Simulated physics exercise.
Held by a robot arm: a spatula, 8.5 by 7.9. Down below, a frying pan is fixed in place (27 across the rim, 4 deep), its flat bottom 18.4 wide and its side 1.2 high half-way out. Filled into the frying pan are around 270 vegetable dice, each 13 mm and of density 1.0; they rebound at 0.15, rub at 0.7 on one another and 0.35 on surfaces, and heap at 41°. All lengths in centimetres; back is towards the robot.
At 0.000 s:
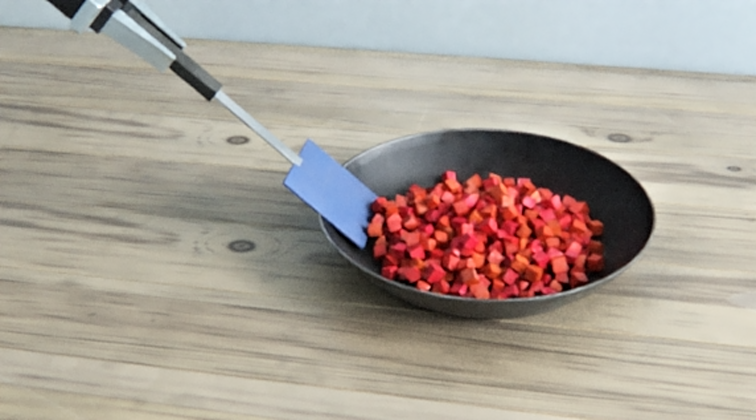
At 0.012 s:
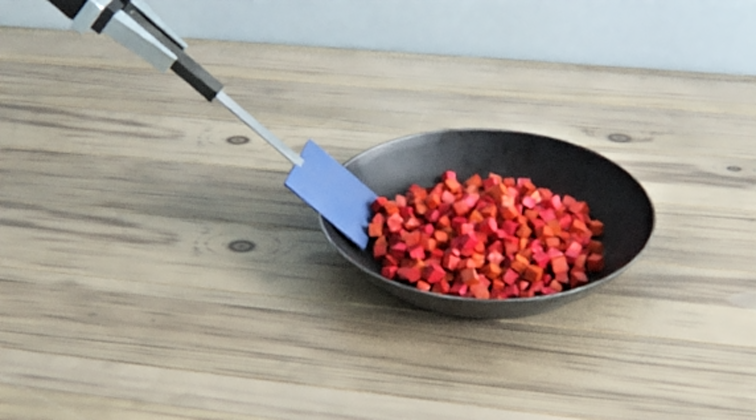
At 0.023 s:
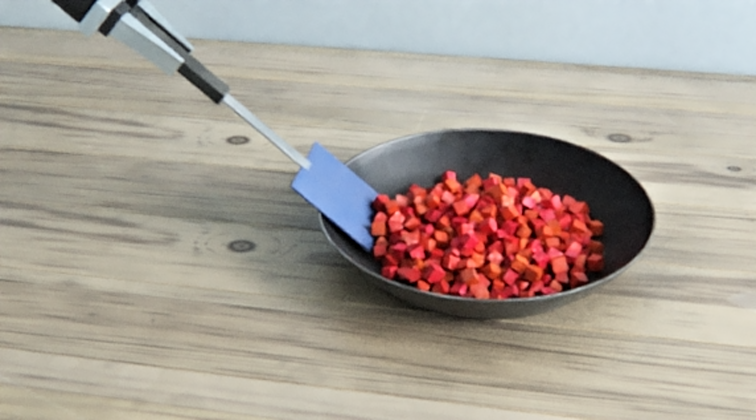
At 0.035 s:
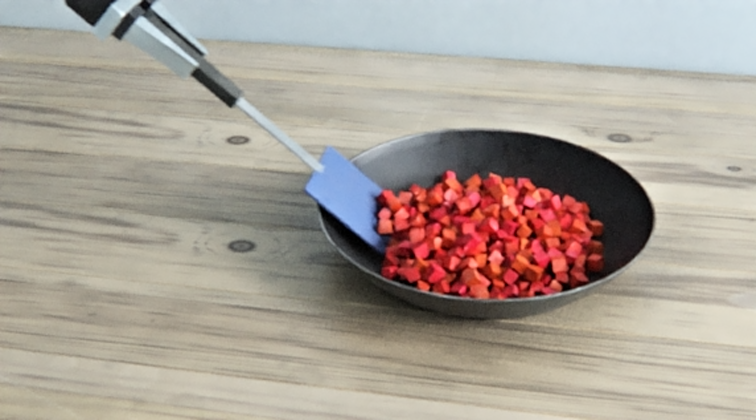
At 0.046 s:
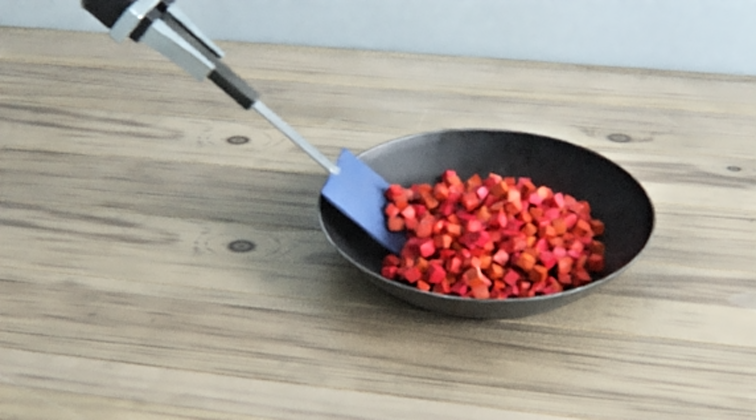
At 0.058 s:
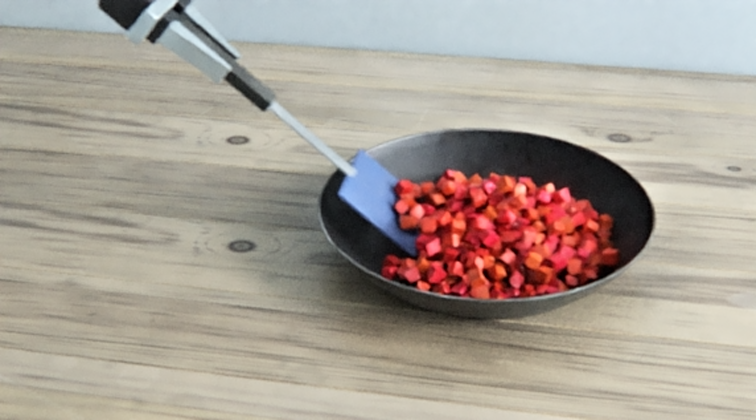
Robot arm easing a blue spatula rightward into a dark frying pan, nudging the heaped red and orange vegetable dice slightly.
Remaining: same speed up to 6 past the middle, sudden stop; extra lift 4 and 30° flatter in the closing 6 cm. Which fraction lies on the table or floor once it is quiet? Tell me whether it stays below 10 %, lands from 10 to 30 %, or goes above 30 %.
It lands from 10 to 30 %.
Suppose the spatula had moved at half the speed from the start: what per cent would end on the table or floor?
It would be near 5 per cent.
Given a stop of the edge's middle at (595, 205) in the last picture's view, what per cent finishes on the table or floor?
Around 25 percent.
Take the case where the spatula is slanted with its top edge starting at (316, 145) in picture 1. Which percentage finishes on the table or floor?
Spill: Approx. 15 per cent.
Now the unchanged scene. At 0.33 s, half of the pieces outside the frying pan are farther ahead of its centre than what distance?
The distance is about 18 cm.
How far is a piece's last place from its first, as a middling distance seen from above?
6 cm.
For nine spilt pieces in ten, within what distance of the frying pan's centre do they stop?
That works out to near 30 cm.
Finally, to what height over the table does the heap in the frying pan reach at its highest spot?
Height at rest: Roughly 5.5 cm.
After 0.09 s, sloping 41°, highest piece 6 above the table; 266 in the frying pan.
After 0.11 s, sloping 31°, highest piece 7 above the table; 266 in the frying pan.
After 0.33 s, sloping 11°, highest piece 6 above the table; 225 in the frying pan, 33 on the table or floor, 8 on the blade or in flight.
After 1.38 s, sloping 11°, highest piece 5 above the table; 225 in the frying pan, 41 on the table or floor.
In the end, 225 in the frying pan, 41 on the table or floor. That is 15 % on the table or floor.
